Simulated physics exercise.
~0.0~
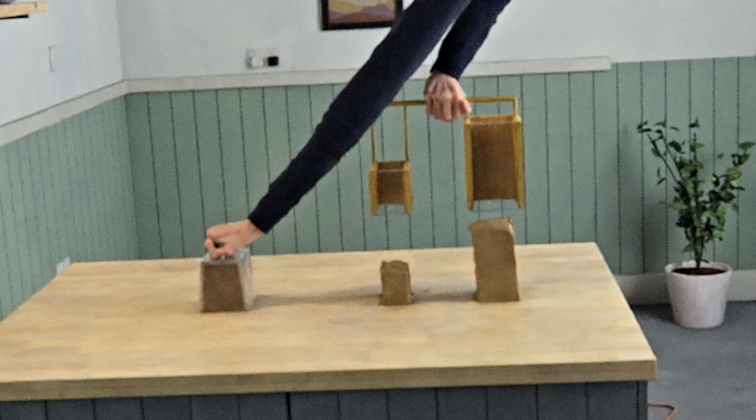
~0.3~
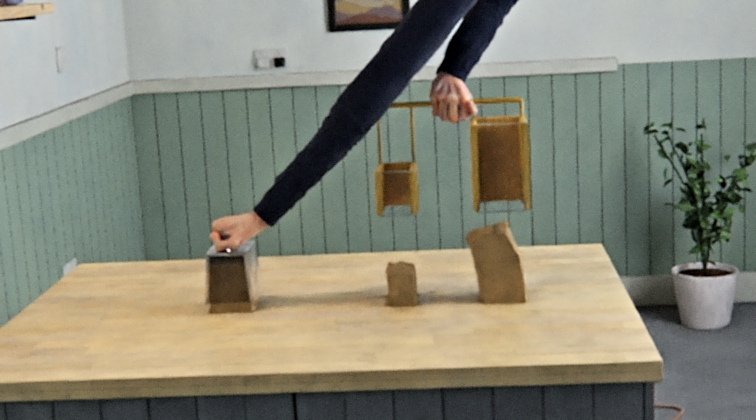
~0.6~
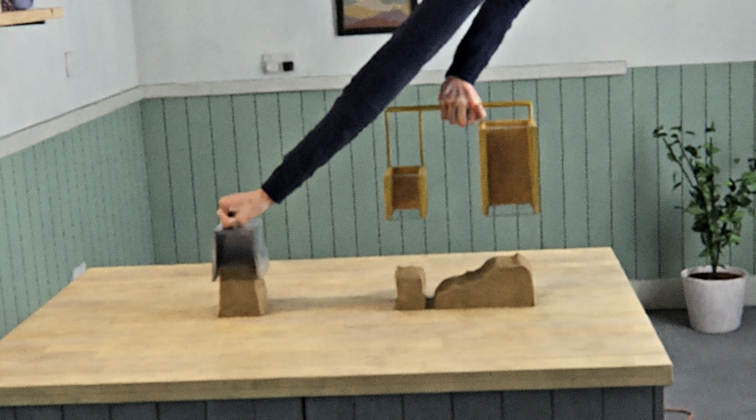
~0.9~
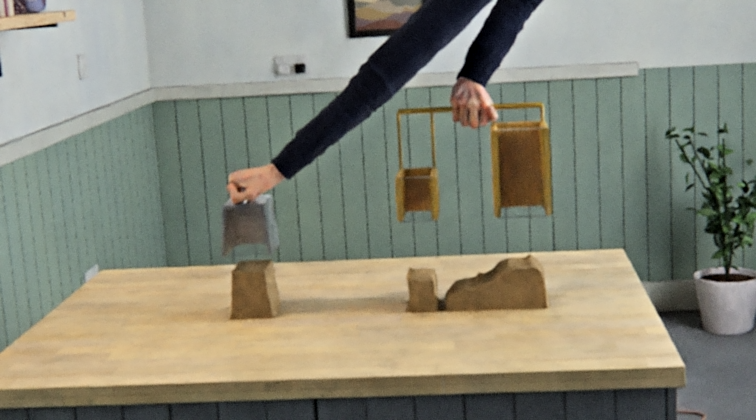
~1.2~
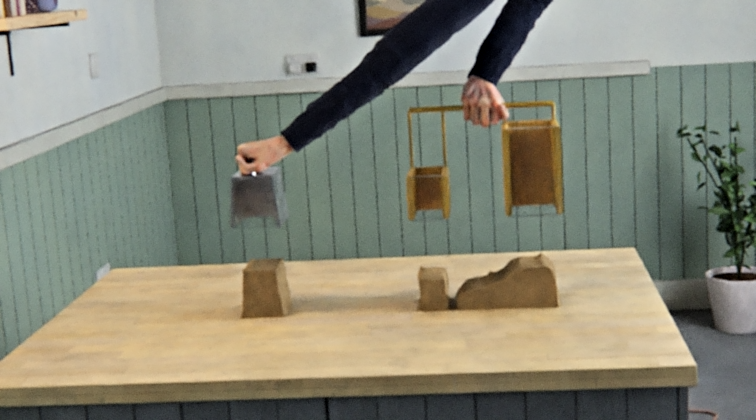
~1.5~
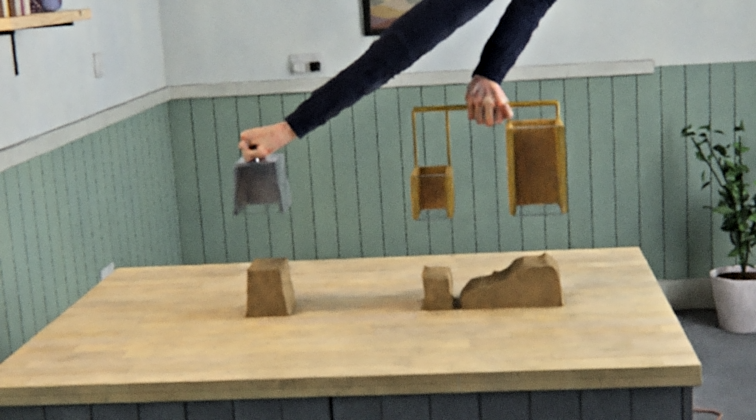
A person's hand lifted a grey tin off a block of damp sand on a wooden table, while the tallest of the sand blocks slumped sideways toward its small neighbour; the block from the tin stayed standing, almost whole.
